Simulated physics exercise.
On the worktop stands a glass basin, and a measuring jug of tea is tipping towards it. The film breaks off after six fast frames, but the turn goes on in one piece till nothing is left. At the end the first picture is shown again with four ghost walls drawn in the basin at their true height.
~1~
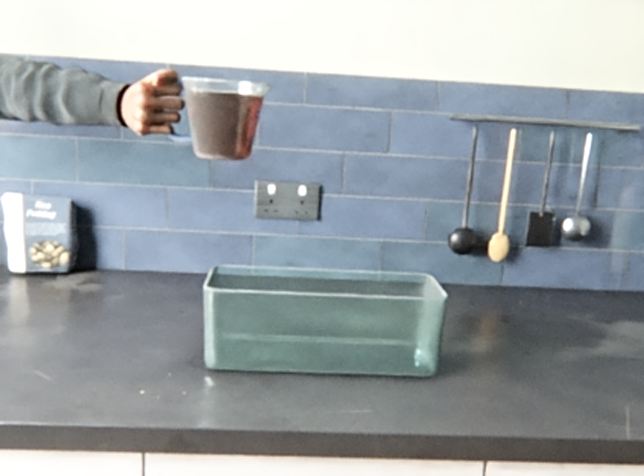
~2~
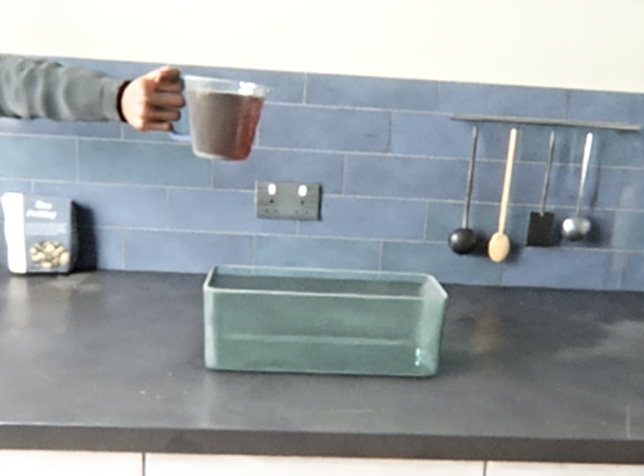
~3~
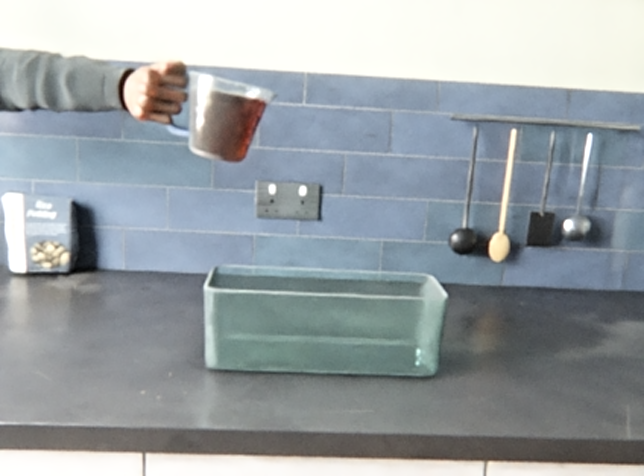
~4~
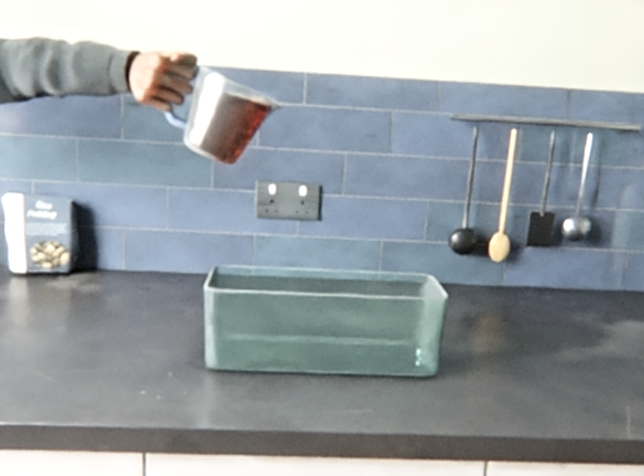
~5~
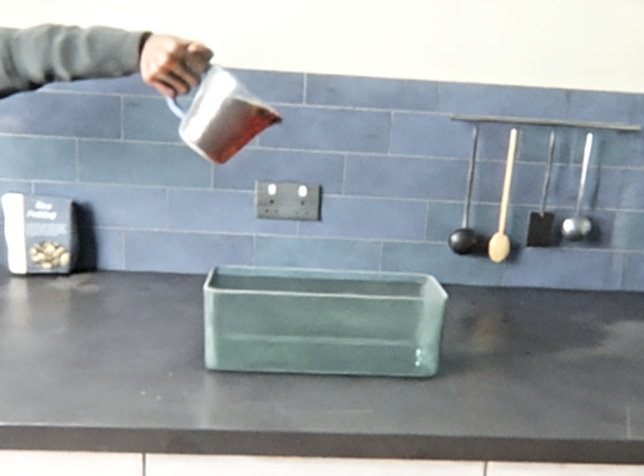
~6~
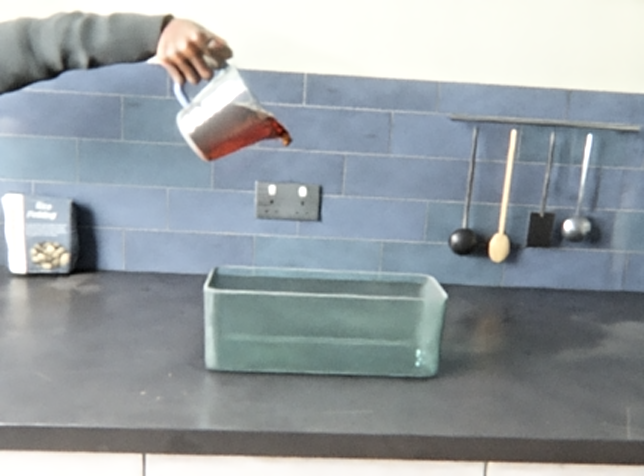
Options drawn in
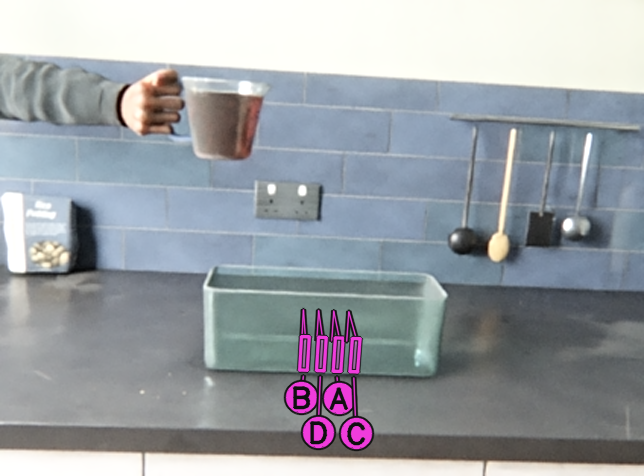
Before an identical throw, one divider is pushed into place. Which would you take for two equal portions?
B works best here.
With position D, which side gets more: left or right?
More ends on the left.
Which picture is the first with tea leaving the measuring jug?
In picture 5.
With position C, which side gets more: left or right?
More ends on the left.
On the marked copy, A at (337, 377); B at (303, 375); C at (353, 377); D at (320, 376).
With A, about 81 % ends left of the wall and 8 % right of it; 11 % is lost outside.
With B, about 49 % ends left of the wall and 40 % right of it; 11 % is lost outside.
With C, about 80 % ends left of the wall and 9 % right of it; 10 % is lost outside.
With D, about 69 % ends left of the wall and 24 % right of it; 7 % is lost outside.
